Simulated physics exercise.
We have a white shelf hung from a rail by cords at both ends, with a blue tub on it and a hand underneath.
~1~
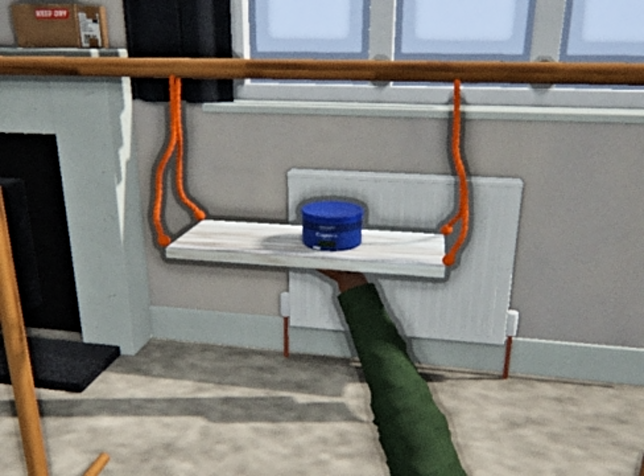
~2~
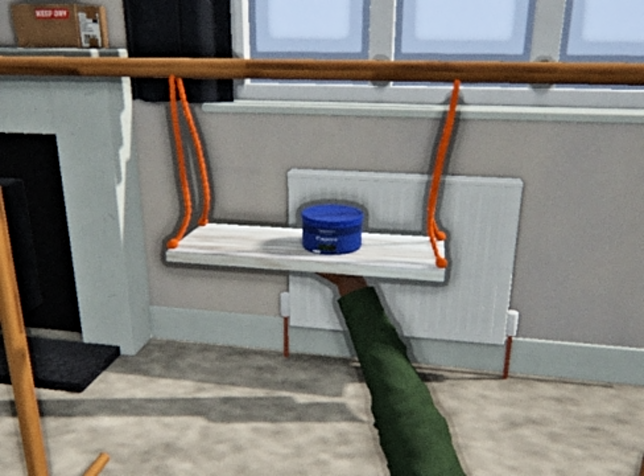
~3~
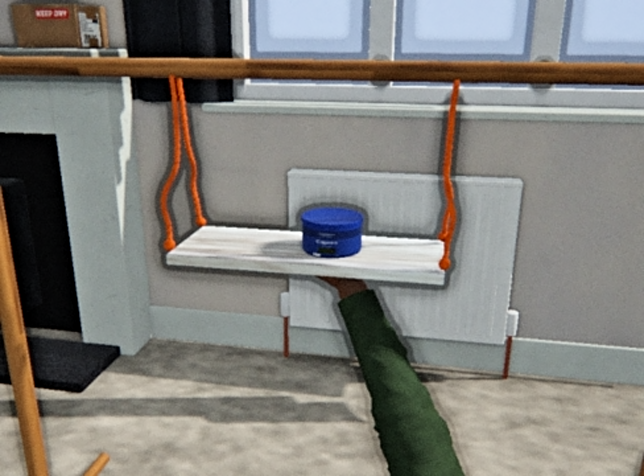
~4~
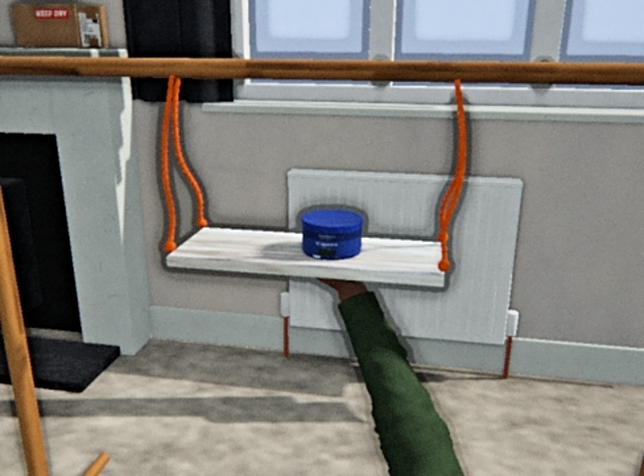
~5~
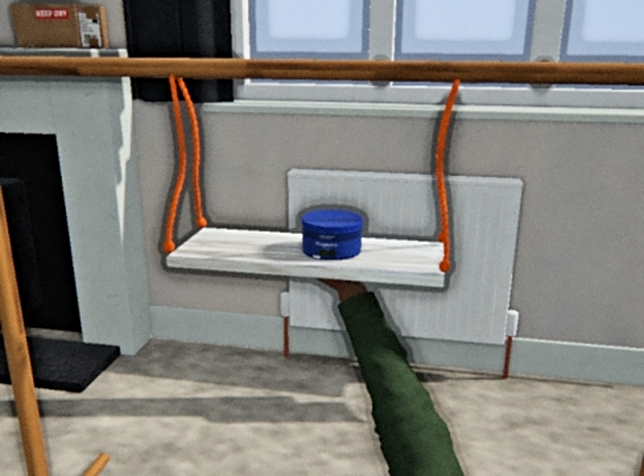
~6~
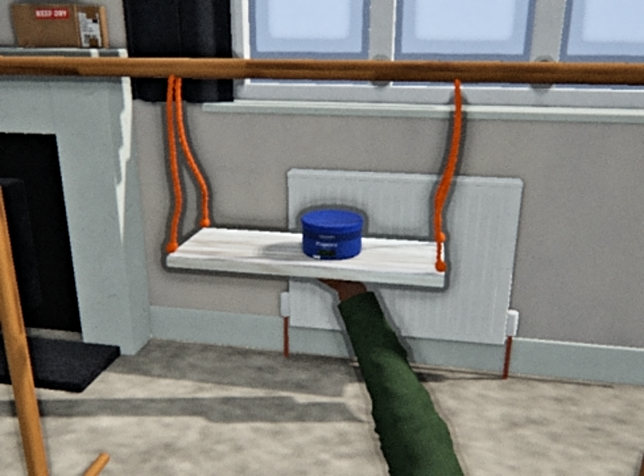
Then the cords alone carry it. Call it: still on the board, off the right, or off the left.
Still on the board.
Then, 0.38 s after the last picture, board level; tub on the board near (332, 238).
At rest, board level; tub on the board near (332, 239). The blue tub remains aboard.
